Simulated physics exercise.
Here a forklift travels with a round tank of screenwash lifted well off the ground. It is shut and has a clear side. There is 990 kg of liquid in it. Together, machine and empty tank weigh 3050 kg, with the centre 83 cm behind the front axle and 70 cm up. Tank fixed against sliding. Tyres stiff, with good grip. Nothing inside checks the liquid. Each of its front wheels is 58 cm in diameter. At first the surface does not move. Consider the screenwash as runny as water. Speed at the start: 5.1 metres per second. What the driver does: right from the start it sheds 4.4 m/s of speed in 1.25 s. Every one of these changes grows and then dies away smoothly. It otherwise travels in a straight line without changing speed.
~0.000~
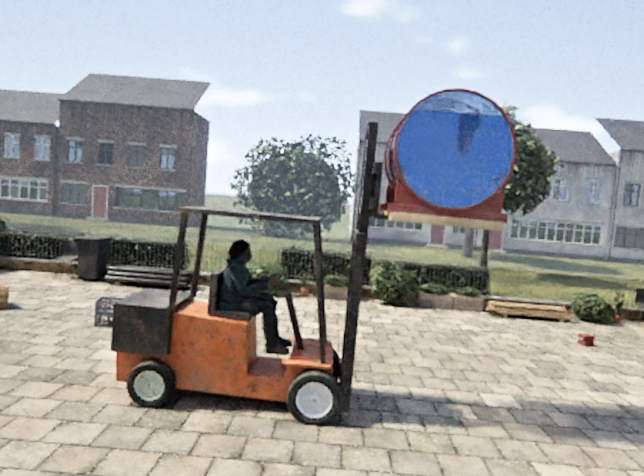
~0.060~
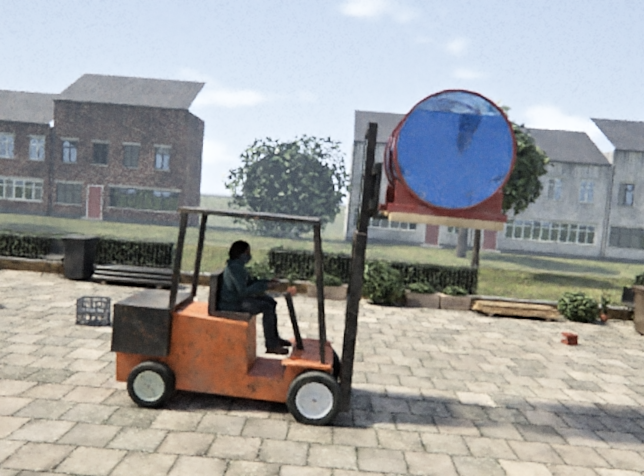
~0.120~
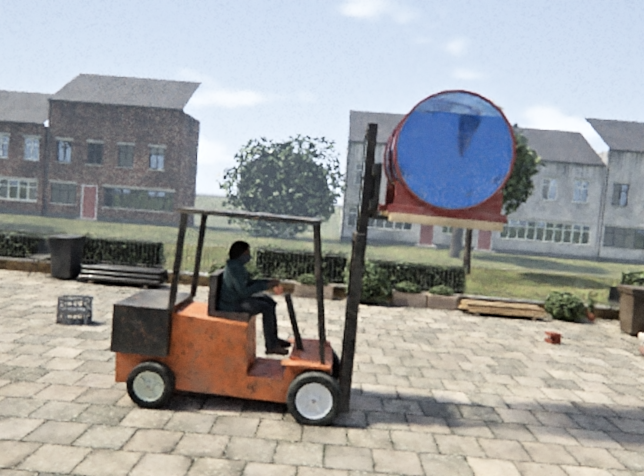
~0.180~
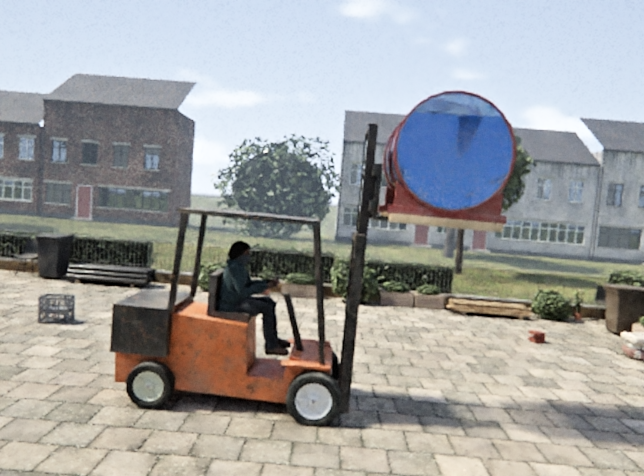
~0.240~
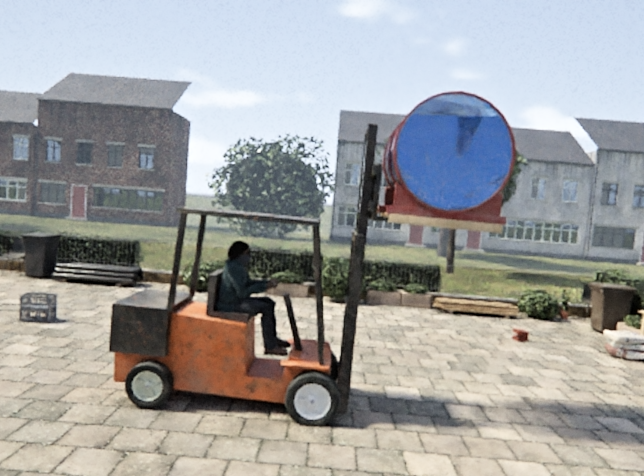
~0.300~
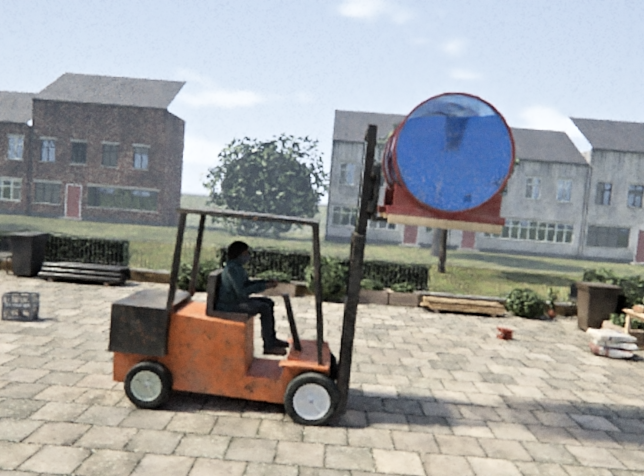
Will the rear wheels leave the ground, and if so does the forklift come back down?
Watch, it's going to fall.
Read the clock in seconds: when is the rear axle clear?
The clock shows about 0.40 s at that point.
By 0.40 s the lean is 1° nose down, the rear 2 cm in the air; the liquid stands 94 cm on the front, 82 cm on the back.
By 0.65 s the lean is 5° nose down, the rear 13 cm in the air; the liquid stands 94 cm on the front, 73 cm on the back.
By 0.95 s the lean is 15° nose down, the rear 44 cm in the air; the liquid stands 95 cm on the front, 69 cm on the back.
By 1.55 s it has passed 50° nose down and is going over.
